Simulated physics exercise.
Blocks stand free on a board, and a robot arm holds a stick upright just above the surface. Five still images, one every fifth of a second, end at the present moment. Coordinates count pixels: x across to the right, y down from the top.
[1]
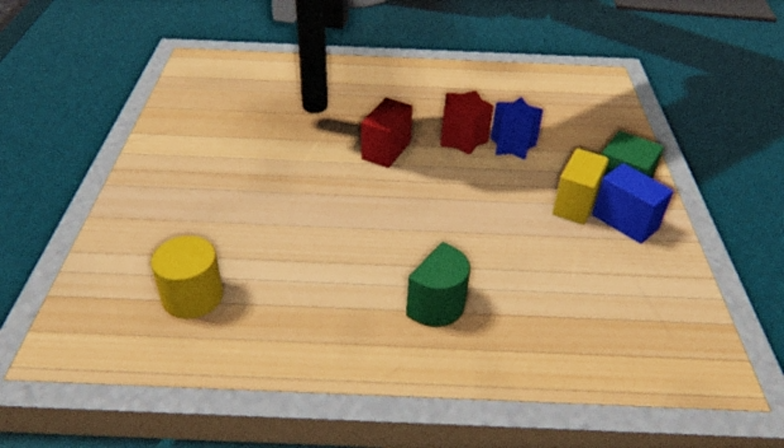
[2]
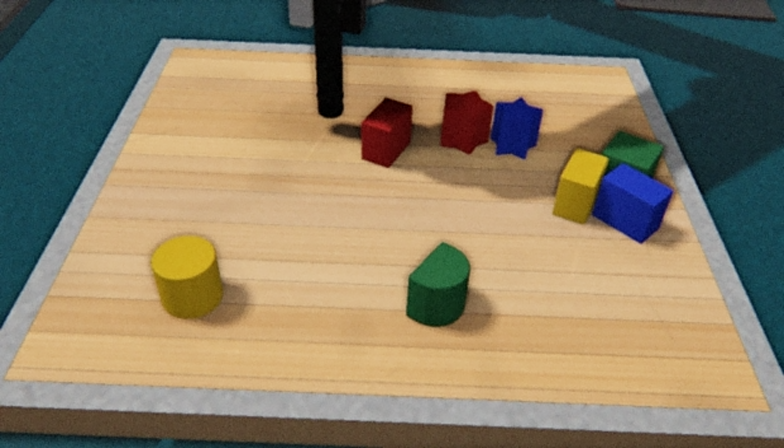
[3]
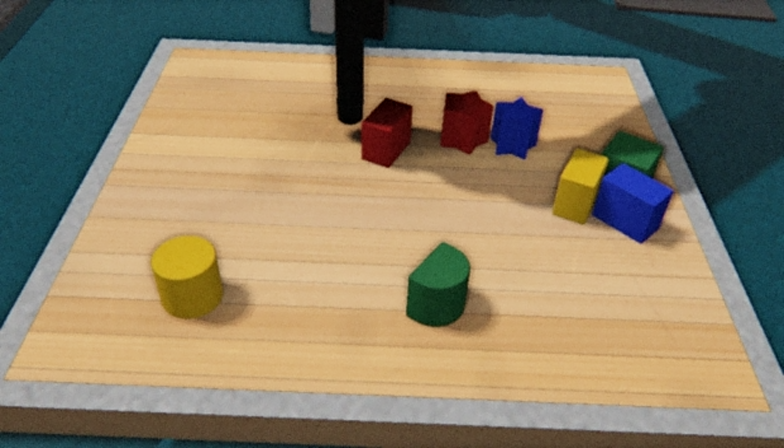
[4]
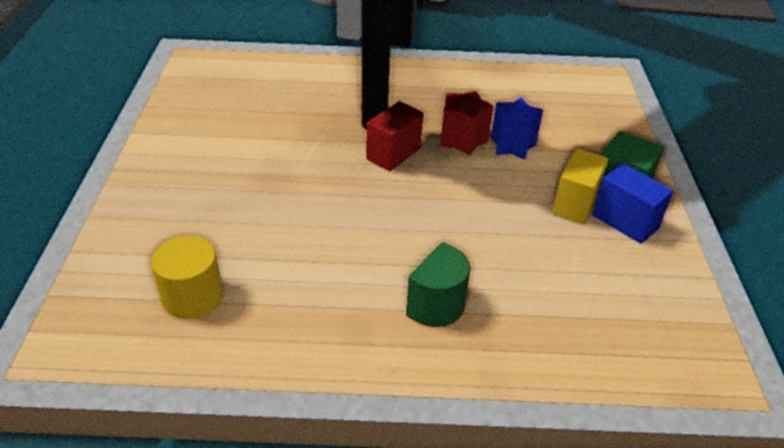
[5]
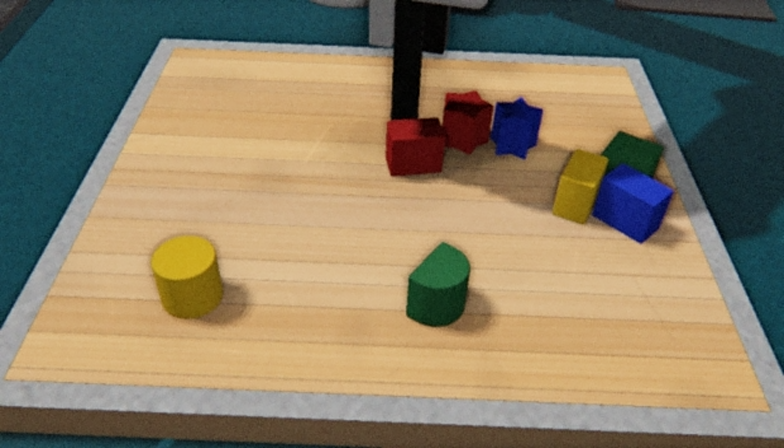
On a wooden board scattered with colored blocks, a black stick held upright by a robot arm slid right, then pushed the red oblong block slightly right and turned it, while the other blocks stayed still.
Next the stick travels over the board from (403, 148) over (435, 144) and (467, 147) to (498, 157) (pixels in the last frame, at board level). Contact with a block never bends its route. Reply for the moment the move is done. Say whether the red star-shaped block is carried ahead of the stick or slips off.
Left aside or behind.
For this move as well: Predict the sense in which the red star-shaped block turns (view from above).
Looking down, it rotates anti-clockwise.
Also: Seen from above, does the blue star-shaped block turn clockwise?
Short answer: Yes.
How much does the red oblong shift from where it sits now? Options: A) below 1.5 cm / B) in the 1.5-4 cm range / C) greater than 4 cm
A: Below 1.5 cm.
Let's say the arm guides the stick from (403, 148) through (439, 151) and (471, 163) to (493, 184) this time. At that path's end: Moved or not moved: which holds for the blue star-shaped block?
That one moves away.
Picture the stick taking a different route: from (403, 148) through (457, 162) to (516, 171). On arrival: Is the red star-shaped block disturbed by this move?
It keeps its position.
The first path, step by step. Halfway along, stick (453, 129); red star-shaped block (485, 101), turned 25° anticlockwise; blue star-shaped block (527, 106), turned 25° clockwise.
At the end, stick (501, 142); red oblong not moved; red star-shaped block (515, 104), turned 70° anticlockwise; blue star-shaped block (561, 101), turned 25° clockwise.
